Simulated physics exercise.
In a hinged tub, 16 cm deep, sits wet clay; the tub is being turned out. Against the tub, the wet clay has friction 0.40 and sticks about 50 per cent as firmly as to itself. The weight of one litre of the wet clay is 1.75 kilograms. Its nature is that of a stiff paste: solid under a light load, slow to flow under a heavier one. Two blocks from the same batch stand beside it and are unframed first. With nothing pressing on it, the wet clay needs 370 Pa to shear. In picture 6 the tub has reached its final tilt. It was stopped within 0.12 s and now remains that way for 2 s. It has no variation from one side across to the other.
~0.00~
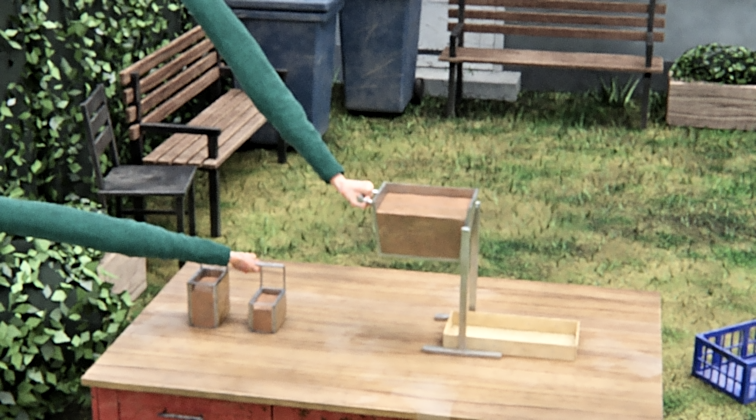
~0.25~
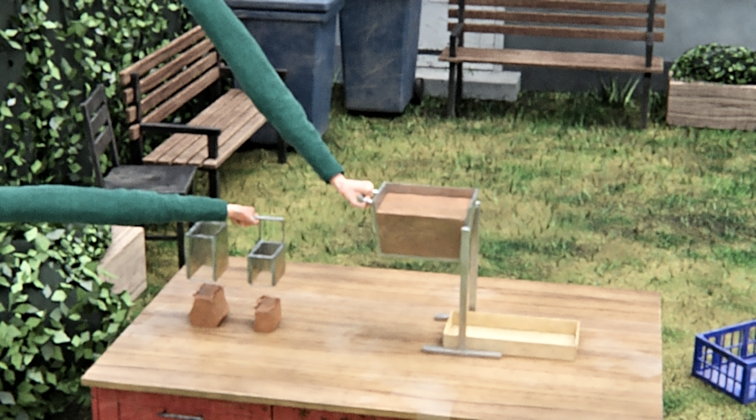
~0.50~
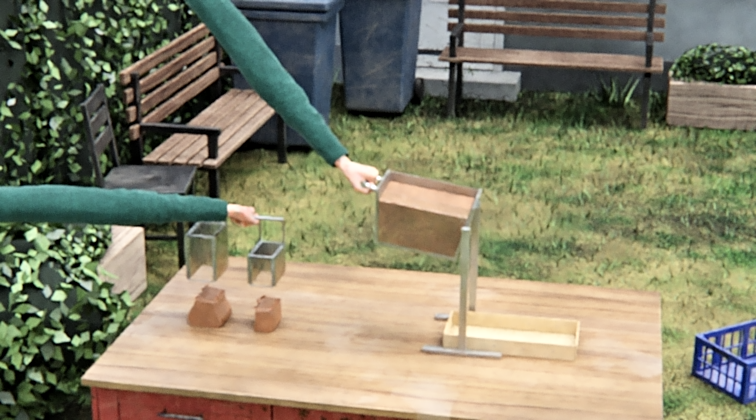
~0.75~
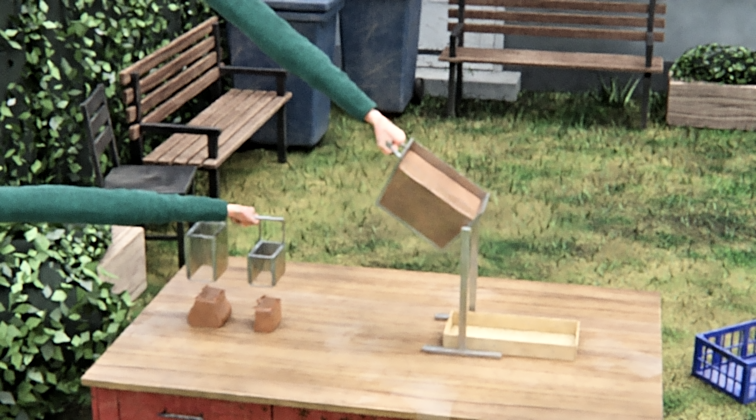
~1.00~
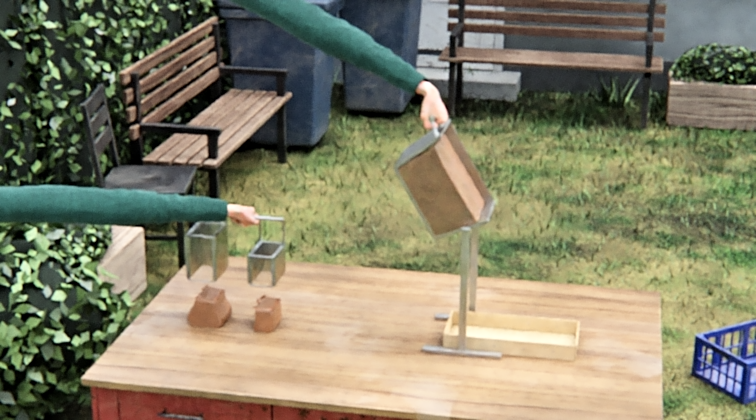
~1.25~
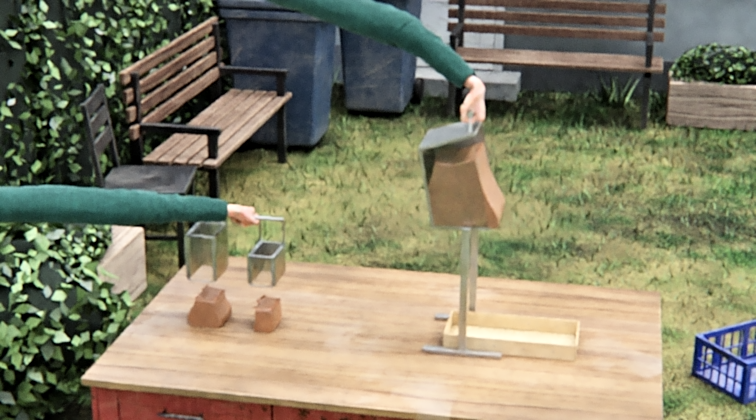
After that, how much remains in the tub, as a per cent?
41 %.
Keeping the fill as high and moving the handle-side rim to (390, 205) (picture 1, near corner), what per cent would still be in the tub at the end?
Near 55 per cent.
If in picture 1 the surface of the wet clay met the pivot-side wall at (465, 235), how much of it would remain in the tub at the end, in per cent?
In that case some 80 per cent.
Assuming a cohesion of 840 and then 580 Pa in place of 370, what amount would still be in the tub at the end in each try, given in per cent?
Expect about 35 in a hundred, then about 40 in a hundred.
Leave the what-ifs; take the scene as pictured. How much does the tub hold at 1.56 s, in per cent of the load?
About 50 %.
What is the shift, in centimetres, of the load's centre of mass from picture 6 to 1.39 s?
Close to 6 centimetres.
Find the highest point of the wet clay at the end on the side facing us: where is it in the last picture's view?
The highest point is near (447, 192) in the last picture.
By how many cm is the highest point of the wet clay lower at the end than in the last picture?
The top ends up some 10 cm below its level in the last picture.
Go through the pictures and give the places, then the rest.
In the first picture, handle-side rim at (375, 202), tilt 0 degrees; top of the wet clay at (403, 213); blocks stand 13 cm, 8.2 cm (left to right).
In the second picture, handle-side rim at (375, 202), tilt 0 degrees; top of the wet clay at (403, 213); blocks stand 10 cm, 8.1 cm (left to right).
In the third picture, handle-side rim at (379, 190), tilt 8 degrees; top of the wet clay at (384, 201); blocks stand 9.4 cm, 8.1 cm (left to right).
In the fourth picture, handle-side rim at (403, 158), tilt 34 degrees; top of the wet clay at (401, 169); blocks stand 9.4 cm, 8.1 cm (left to right).
In the fifth picture, handle-side rim at (441, 139), tilt 60 degrees; top of the wet clay at (431, 148); blocks stand 9.4 cm, 8.1 cm (left to right).
In the sixth picture, handle-side rim at (475, 137), tilt 80 degrees; top of the wet clay at (472, 160); blocks stand 9.4 cm, 8.1 cm (left to right).
After 1.39 s, the tub is at 80 degrees and holds 67 %.
After 1.56 s, the tub is at 80 degrees and holds 50 %.
After 1.73 s, the tub is at 80 degrees and holds 44 %.
After 1.90 s, the tub is at 80 degrees and holds 42 %.
After 3.25 s, at the end, the tub is at 80 degrees and holds 41 %.
